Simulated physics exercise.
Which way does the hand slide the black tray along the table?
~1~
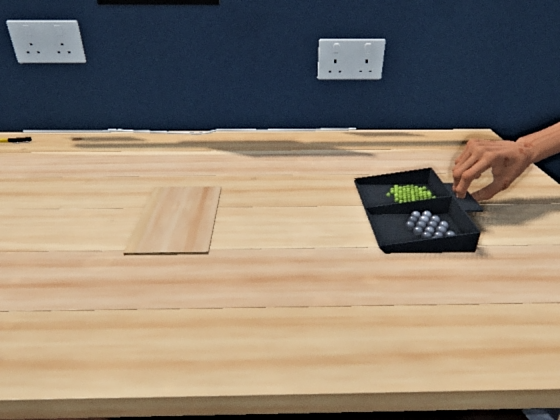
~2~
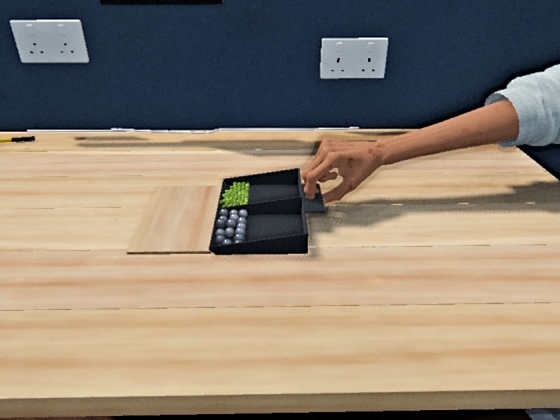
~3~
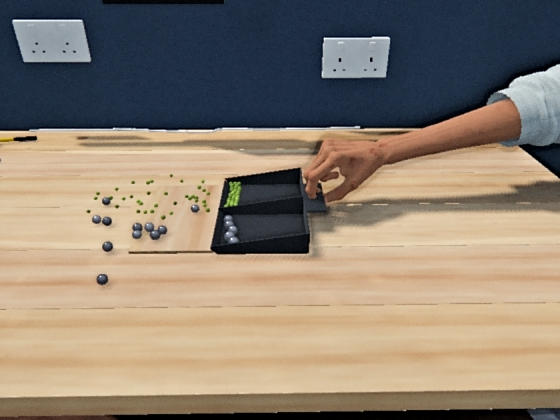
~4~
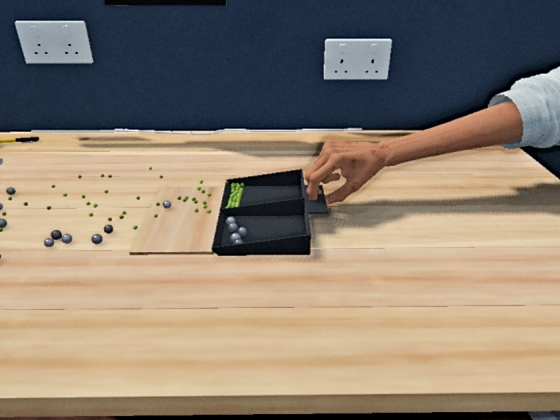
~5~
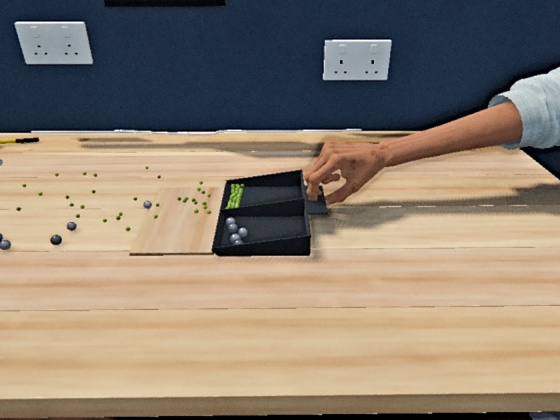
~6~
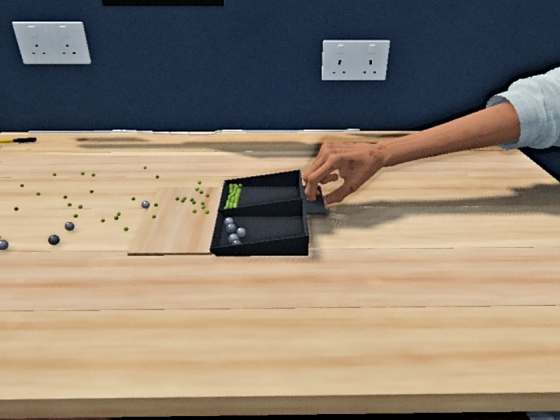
The hand slides the black tray to the left, up to the flat board.
